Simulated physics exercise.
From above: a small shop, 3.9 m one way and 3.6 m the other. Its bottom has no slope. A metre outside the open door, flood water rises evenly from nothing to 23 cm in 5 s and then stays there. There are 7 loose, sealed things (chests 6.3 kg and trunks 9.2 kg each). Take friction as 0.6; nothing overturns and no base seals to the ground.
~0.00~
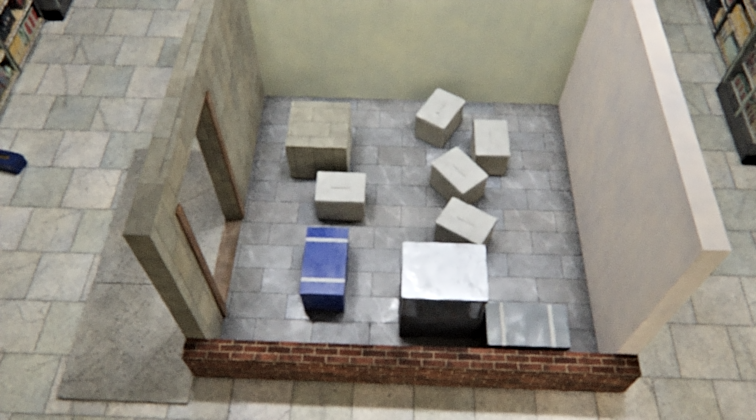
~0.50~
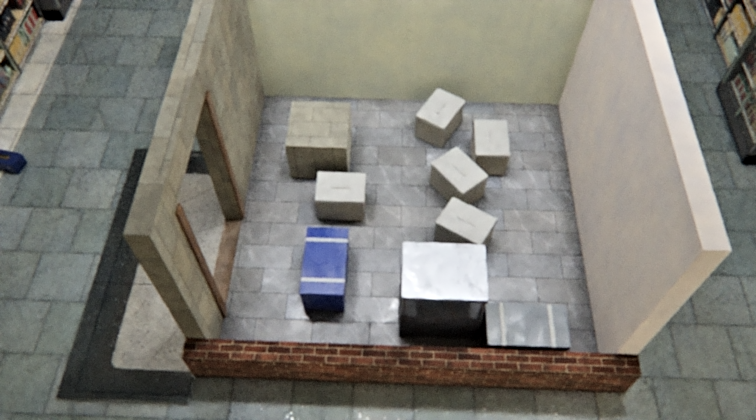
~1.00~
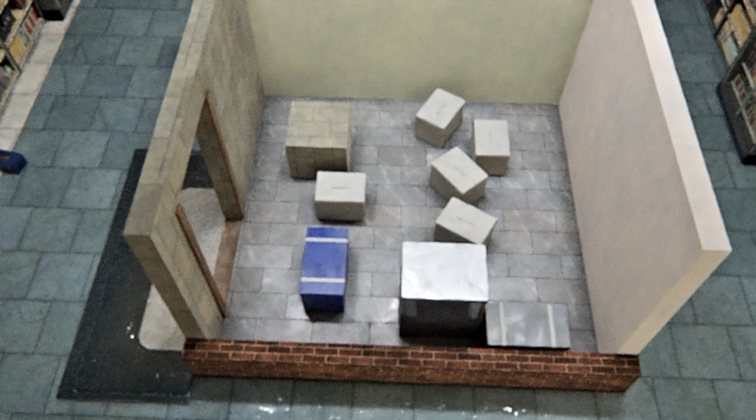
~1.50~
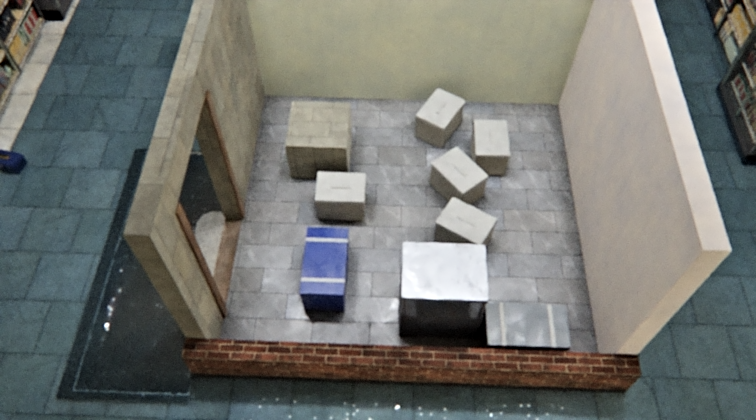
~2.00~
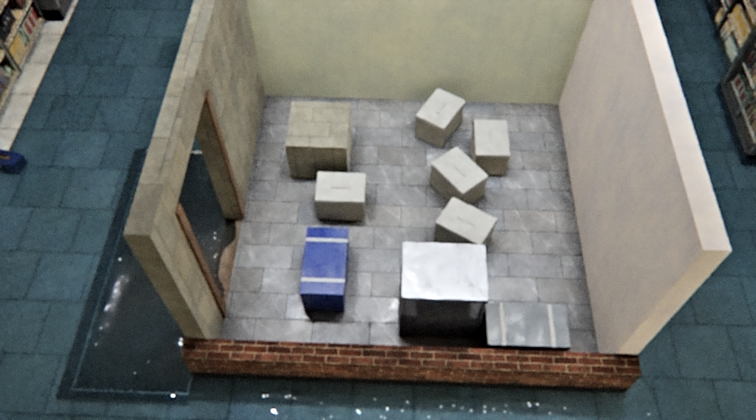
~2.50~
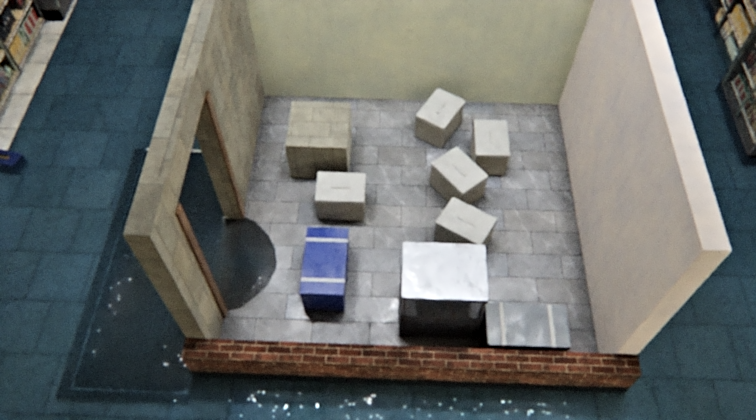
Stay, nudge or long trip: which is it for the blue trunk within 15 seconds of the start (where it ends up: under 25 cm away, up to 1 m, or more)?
Blue trunk travels far.
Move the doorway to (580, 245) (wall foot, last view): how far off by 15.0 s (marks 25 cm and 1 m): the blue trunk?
In that case the blue trunk moves a short way.
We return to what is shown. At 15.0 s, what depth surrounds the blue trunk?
Roughly 14 cm.
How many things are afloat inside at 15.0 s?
At that moment 7.
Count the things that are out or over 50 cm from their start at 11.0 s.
By then 6.
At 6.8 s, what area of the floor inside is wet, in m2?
About 11.0 m2.
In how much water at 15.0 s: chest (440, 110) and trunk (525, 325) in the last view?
Roughly 14 and 15 cm.
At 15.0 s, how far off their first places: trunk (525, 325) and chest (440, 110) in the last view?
In turn: 20 cm, 250 cm.
After 3.5 s the blue trunk is near (335, 260), 0.1 m from its start, aground; 0 afloat.
After 6.8 s the blue trunk is near (419, 234), 1.0 m from its start, afloat; 5 afloat.
After 11.0 s the blue trunk is near (524, 147), 2.7 m from its start, afloat; 7 afloat.
After 15.0 s the blue trunk is near (510, 200), 2.1 m from its start, afloat; 7 afloat.
